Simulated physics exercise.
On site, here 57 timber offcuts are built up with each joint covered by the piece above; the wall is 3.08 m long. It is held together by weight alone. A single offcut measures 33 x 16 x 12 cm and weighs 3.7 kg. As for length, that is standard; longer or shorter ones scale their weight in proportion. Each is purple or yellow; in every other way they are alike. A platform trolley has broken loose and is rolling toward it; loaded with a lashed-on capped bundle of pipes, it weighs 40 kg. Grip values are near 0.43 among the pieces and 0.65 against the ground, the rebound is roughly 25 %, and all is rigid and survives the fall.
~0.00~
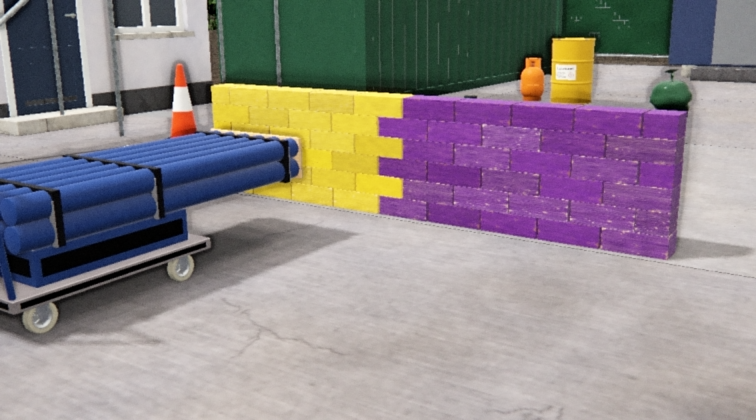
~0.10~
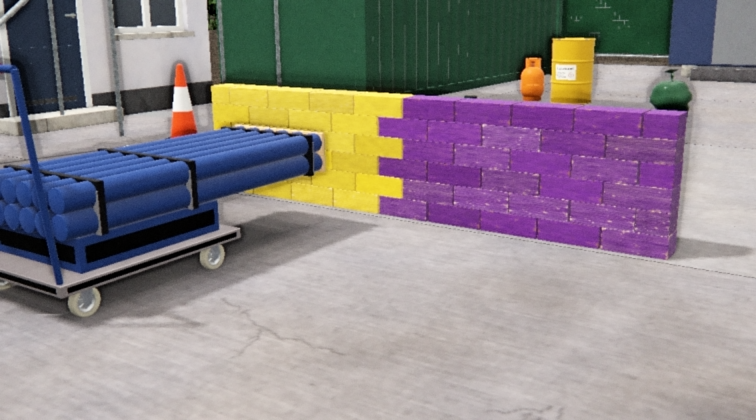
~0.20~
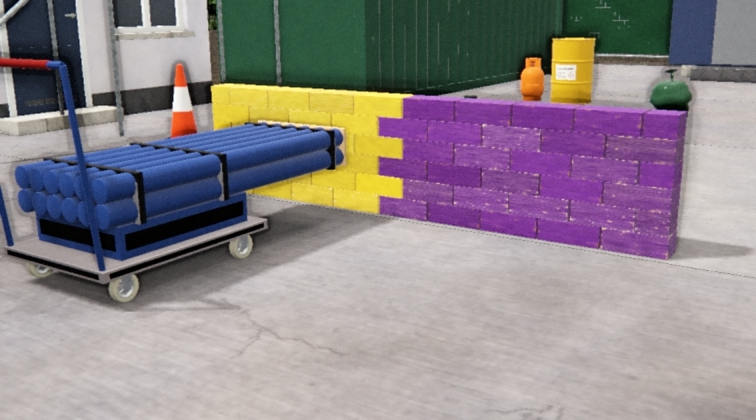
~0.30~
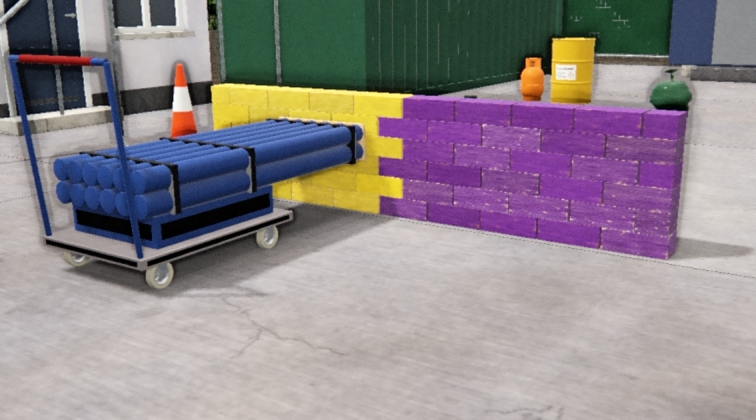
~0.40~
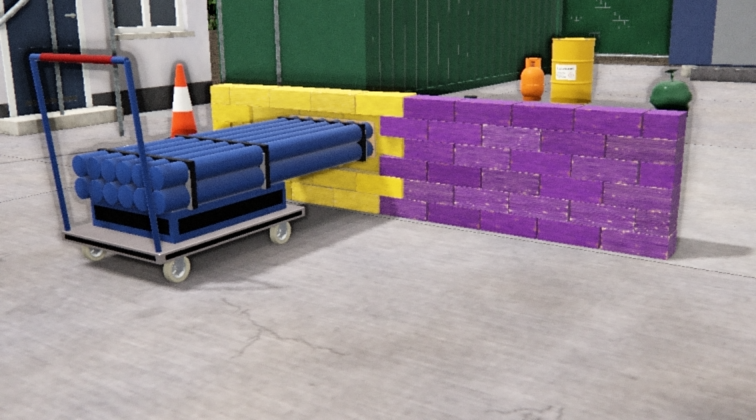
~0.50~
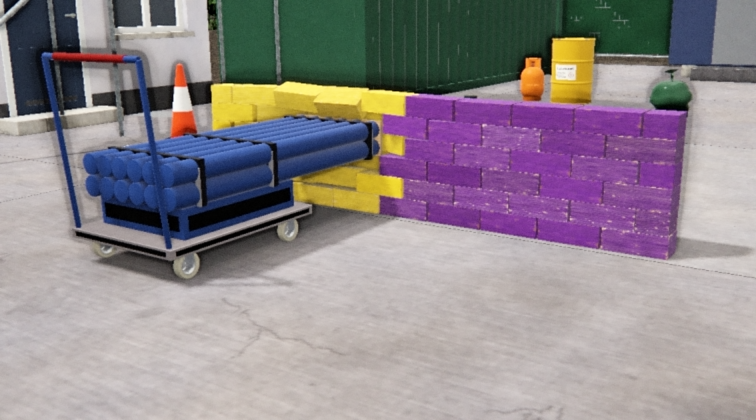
The footage shows a trolley loaded with strapped blue pipes rolling rightward across concrete toward a low yellow and purple wall, then the load pushing into the yellow section, shifting and tilting several blocks while the purple section moves only slightly.
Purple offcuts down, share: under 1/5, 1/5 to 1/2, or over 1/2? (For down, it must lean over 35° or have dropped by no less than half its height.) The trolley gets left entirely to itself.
The count left down will be less than one-fifth.
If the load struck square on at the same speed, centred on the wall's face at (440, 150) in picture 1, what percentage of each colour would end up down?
Result - purple: 50 %; yellow: 10 %.
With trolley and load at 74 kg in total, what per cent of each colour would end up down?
Down by colour: Purple 10, yellow 60 per cent.
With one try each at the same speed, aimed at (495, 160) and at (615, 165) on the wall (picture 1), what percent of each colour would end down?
Purple 60 then 40, yellow 0 then 0 per cent.
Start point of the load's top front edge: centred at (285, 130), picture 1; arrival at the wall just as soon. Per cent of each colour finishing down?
Purple 0%, yellow 0%.
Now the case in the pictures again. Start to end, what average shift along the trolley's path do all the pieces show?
Around 20 centimetres.
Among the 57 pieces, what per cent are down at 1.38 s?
35 per cent at that moment.
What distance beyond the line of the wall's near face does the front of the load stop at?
45 cm beyond.
Around 0.64 s, load 19 cm past the wall's line, still rolling; none of the 30 purple offcuts down (1 of 57 in all colours); top purple offcut tipped 9°; top yellow offcut tipped 14°.
Around 0.84 s, load 25 cm past the wall's line, still rolling; 1 of the 30 purple offcuts down (12 of 57 in all colours); top purple offcut tipped 35°; top yellow offcut tipped 33°.
Around 1.06 s, load 31 cm past the wall's line, still rolling; 2 of the 30 purple offcuts down (20 of 57 in all colours); top purple offcut tipped 42°, 27 cm lower; top yellow offcut on its side.
Around 1.38 s, load 38 cm past the wall's line, still rolling; 2 of the 30 purple offcuts down (20 of 57 in all colours); top purple offcut upside down; top yellow offcut upside down.
Finally (2.3 s), load 46 cm past the wall's line, stopped; 2 of the 30 purple offcuts down (20 of 57 in all colours); top purple offcut upside down; top yellow offcut on its side. That is 7 per cent. Seen by the last camera, middles, top purple offcut near (545, 201), top yellow offcut near (293, 154).
